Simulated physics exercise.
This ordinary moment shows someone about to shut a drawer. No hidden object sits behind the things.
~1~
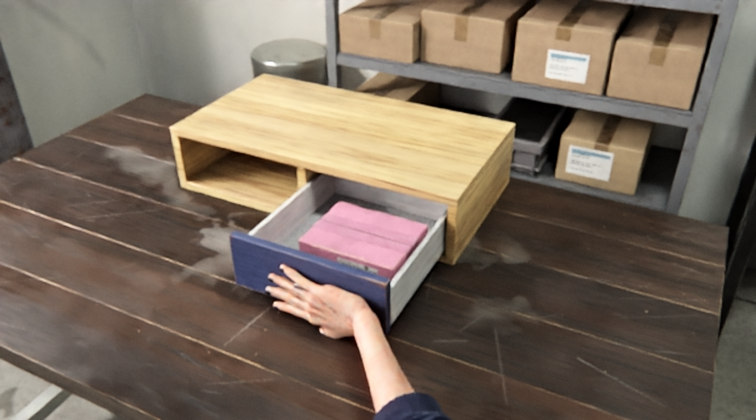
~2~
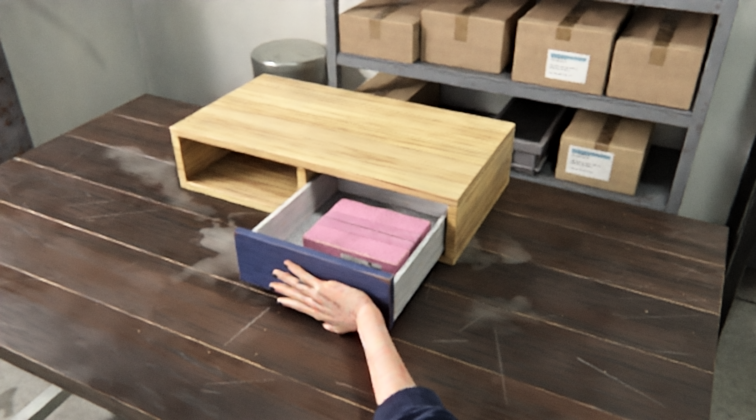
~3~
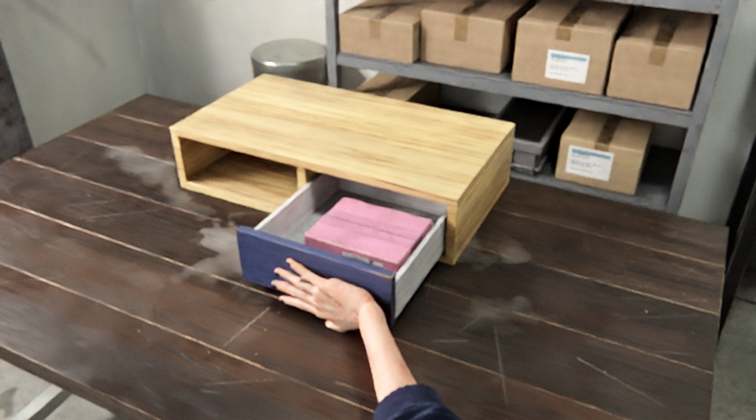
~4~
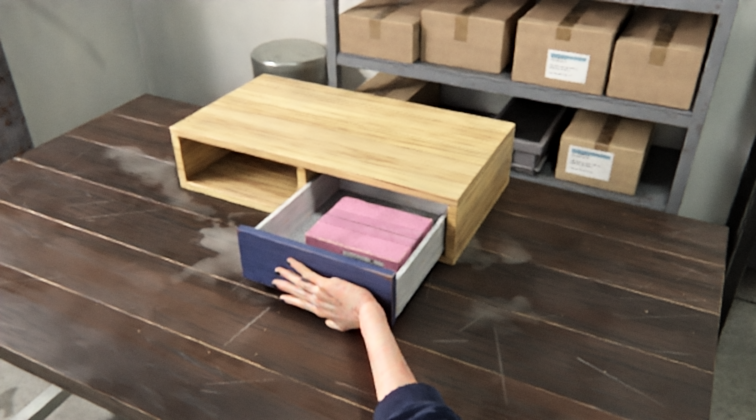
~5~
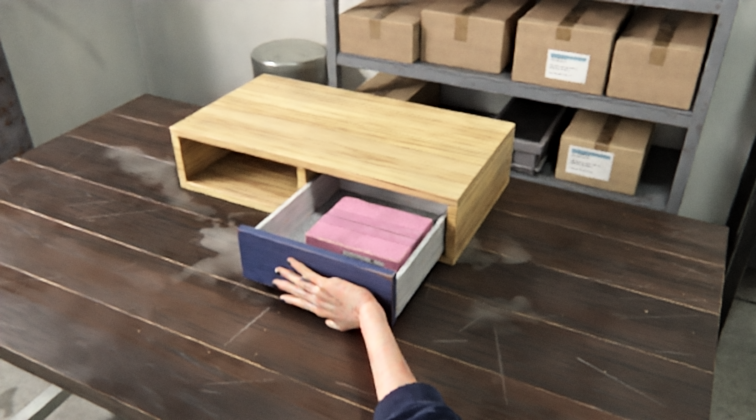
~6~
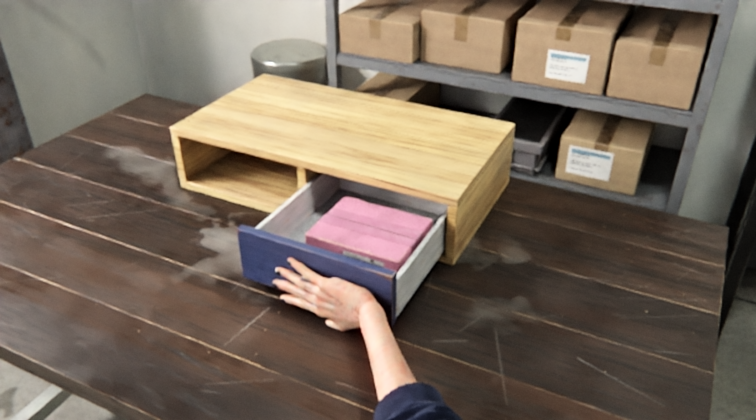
Hand pressed against the blue front of an open drawer holding a pink box, nudging it slightly inward, then staying nearly still.
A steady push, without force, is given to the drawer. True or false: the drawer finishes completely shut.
True.
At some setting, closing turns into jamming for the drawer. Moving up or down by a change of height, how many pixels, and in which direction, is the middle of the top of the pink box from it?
It needs a shift of 12 pixels in the upward direction.
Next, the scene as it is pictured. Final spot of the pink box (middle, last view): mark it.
Its middle settles near (422, 185) in the last picture.
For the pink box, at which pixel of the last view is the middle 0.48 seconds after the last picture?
Predicted centre: Roughly (393, 218).
Then, 0.48 s on from there, drawer about half in.
In the end, the drawer shuts flush.
